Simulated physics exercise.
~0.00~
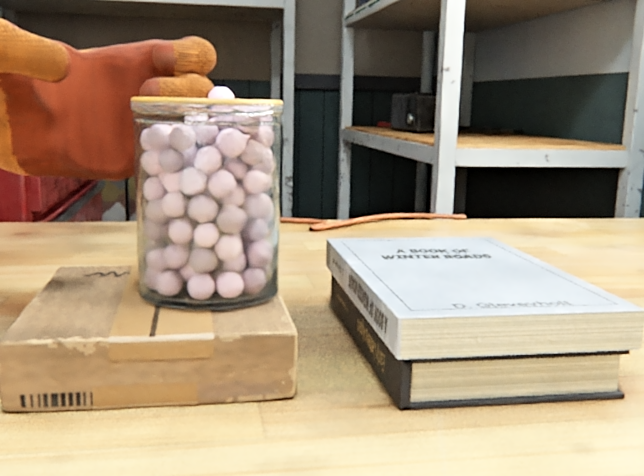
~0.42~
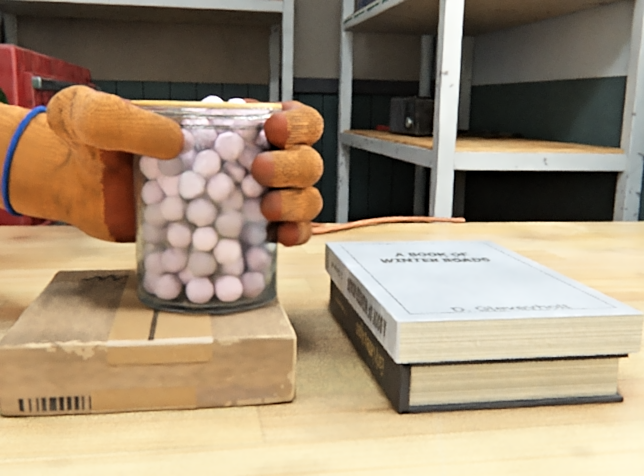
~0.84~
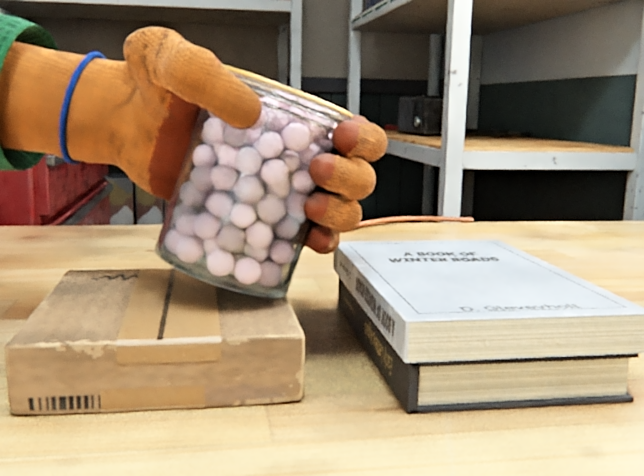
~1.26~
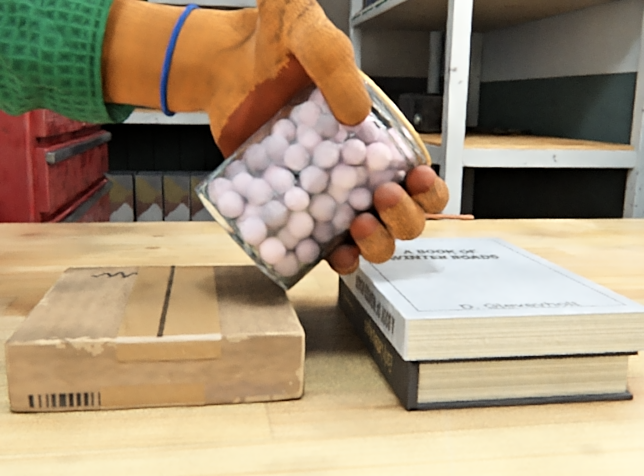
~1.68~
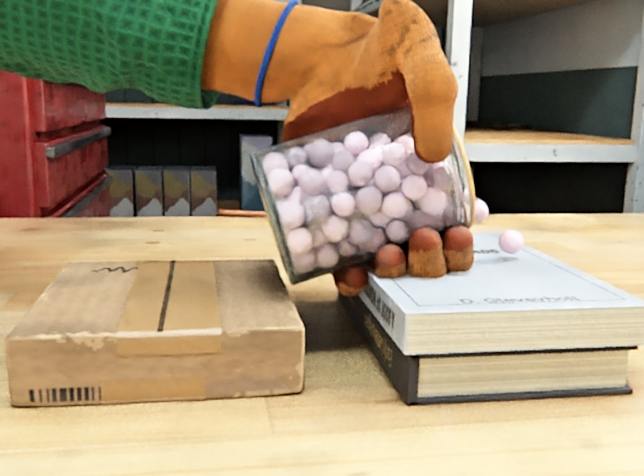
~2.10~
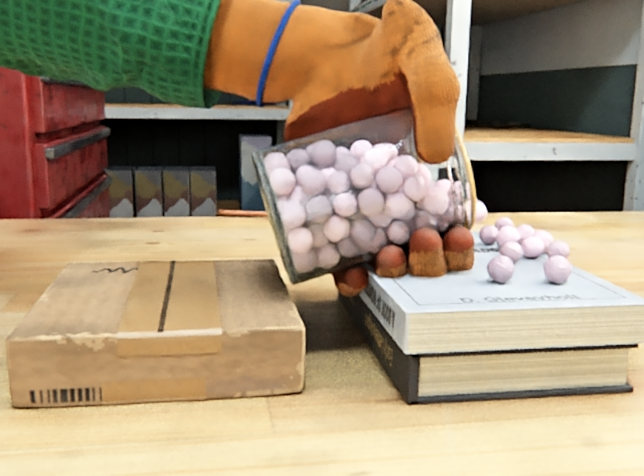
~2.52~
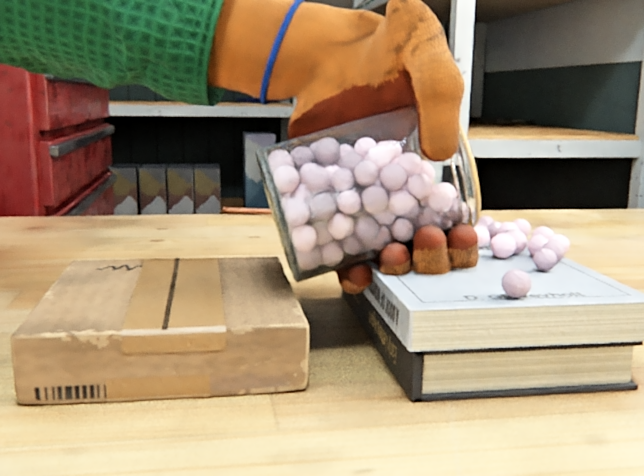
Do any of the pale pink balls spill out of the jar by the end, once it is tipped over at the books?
Yes, some of the balls tumble out of the jar onto the top book, though most of them are still inside.
